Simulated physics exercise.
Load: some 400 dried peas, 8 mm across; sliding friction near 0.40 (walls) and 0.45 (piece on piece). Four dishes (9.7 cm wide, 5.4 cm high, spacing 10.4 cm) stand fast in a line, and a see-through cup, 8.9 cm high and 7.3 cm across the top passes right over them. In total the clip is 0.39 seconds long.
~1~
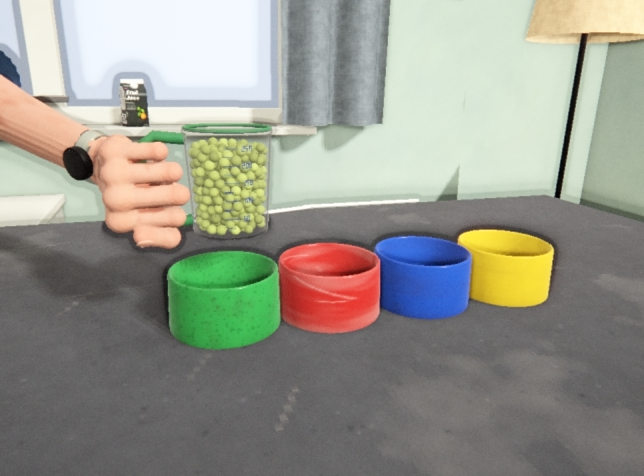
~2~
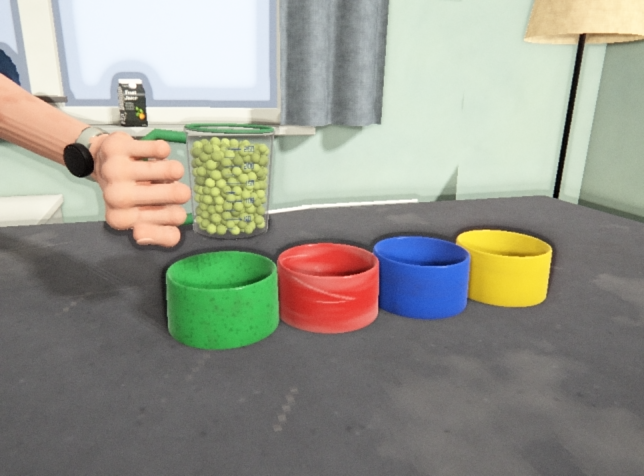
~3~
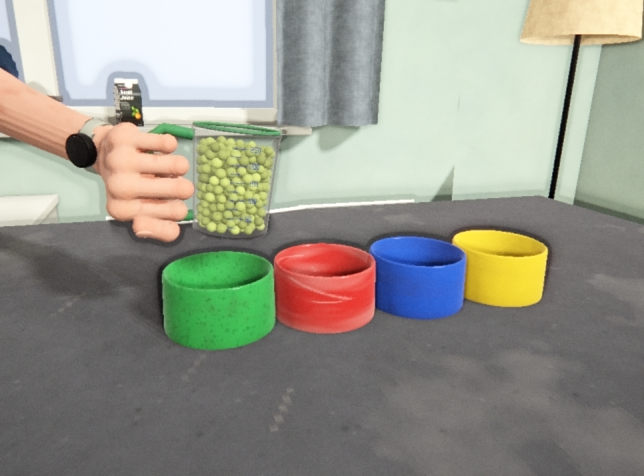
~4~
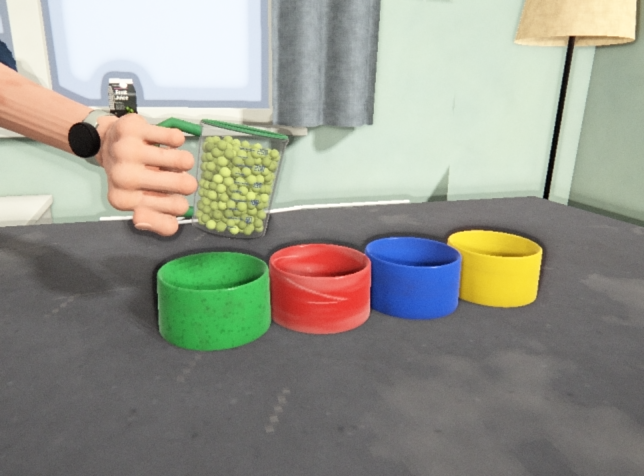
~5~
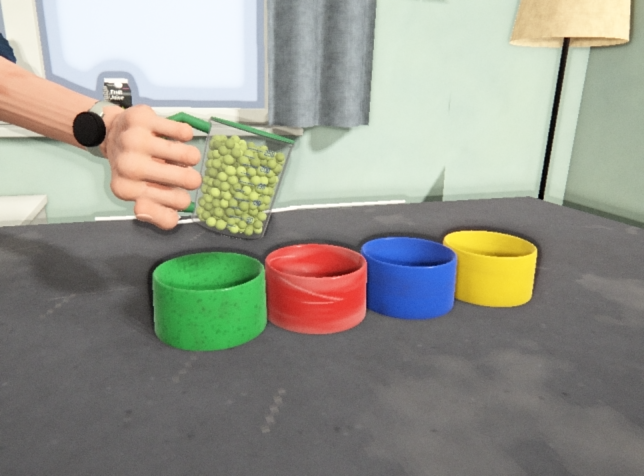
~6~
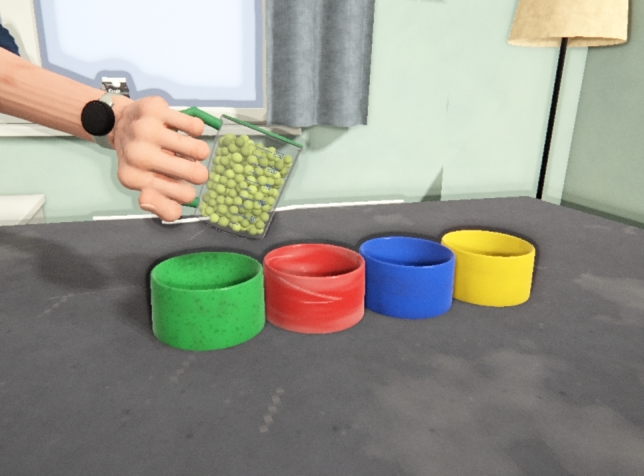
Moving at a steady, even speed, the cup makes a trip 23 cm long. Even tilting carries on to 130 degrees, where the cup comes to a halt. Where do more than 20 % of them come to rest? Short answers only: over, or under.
At the end, red dish: Keeps a fifth or less. Blue dish: Keeps more than a fifth. Green dish: Keeps a fifth or less. Yellow dish: Keeps a fifth or less. Counter: Keeps a fifth or less.
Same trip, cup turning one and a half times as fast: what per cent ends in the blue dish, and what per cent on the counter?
Then the blue dish would get 90 and the counter 10.
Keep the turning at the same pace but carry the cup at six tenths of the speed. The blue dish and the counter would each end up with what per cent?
Blue 50, counter 20.
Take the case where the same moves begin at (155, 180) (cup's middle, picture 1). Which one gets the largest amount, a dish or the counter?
Blue.
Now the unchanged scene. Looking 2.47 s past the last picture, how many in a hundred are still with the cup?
0 %.
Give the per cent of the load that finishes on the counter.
About 0 percent.
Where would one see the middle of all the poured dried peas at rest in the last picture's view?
(412, 276).
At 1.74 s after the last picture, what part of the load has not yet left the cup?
I'd estimate some 0 per cent of the load.
Then, 1.04 s after the last picture, tilt 88 degrees; cup holds 95 %, blue 5 %.
Then, 1.74 s after the last picture, tilt 130 degrees; cup holds 0 %, blue 100 %.
Then, 2.47 s after the last picture, tilt 130 degrees; cup holds 0 %, blue 95 %.
In the end, red 0 %, blue 95 %, green 0 %, yellow 0 %, counter 0 %.
